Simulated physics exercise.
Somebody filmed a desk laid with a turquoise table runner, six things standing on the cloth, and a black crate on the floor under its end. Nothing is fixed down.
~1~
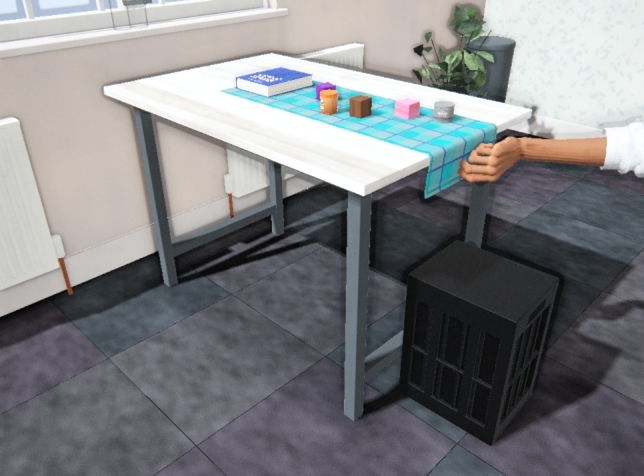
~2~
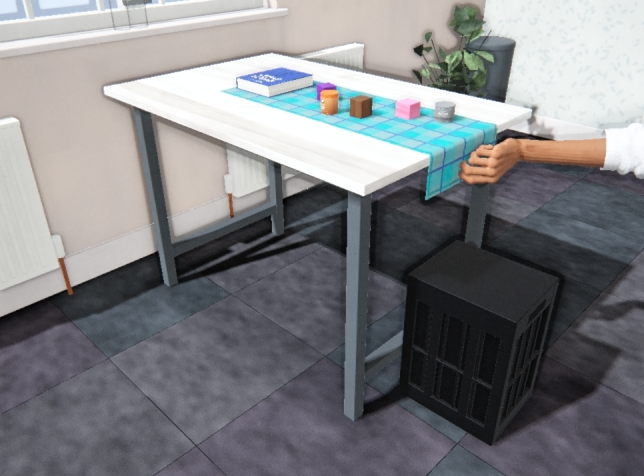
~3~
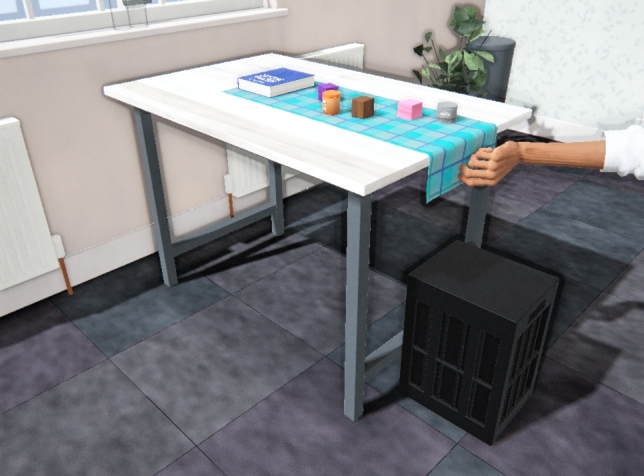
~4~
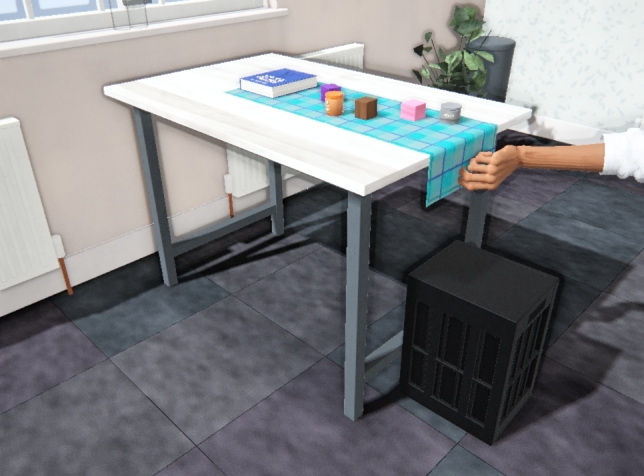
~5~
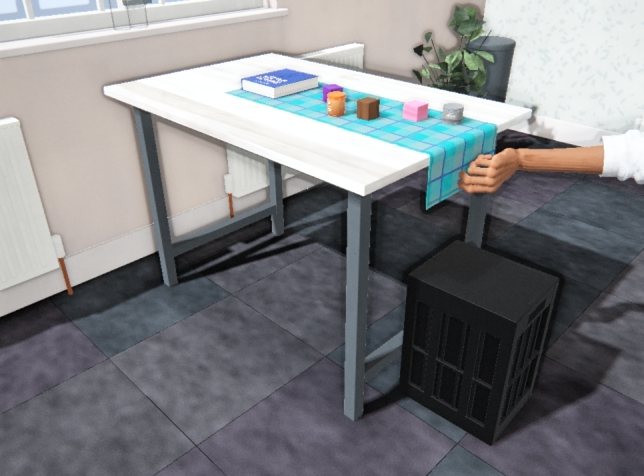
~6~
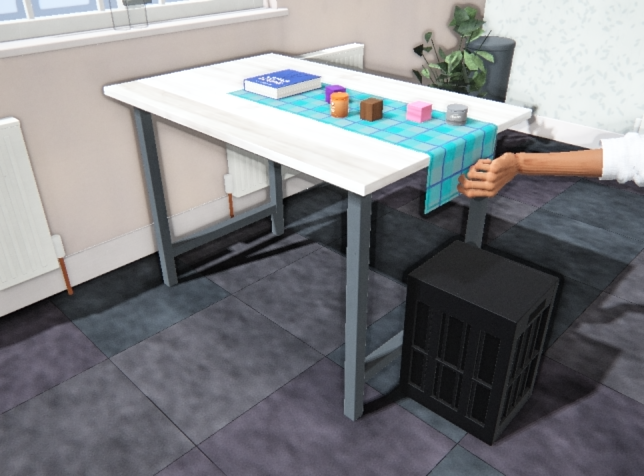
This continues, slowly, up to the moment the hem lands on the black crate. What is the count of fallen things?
It carries off two.
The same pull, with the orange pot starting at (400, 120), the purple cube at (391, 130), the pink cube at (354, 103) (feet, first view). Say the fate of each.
The orange pot comes down; the purple cube drops off; the pink cube remains up.
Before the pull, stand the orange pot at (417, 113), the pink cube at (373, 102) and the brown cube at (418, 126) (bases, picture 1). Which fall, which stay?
The orange pot falls, the pink cube holds on, the brown cube goes over.
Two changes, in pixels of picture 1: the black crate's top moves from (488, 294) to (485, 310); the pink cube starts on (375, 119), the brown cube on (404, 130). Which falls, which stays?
The pink cube goes over; the brown cube drops off.
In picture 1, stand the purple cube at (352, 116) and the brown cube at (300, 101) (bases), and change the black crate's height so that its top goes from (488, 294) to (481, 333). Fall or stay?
The purple cube is carried off; the brown cube survives.
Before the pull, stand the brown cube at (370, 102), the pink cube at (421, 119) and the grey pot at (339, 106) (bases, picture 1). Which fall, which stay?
The brown cube keeps its place on top; the pink cube drops off; the grey pot keeps its place on top.
Early on, hem near (456, 239); grey pot gone.
Midway, hem on the crate; grey pot and pink cube gone.
Finally, hem on the crate; grey pot and pink cube gone. The answer is two.
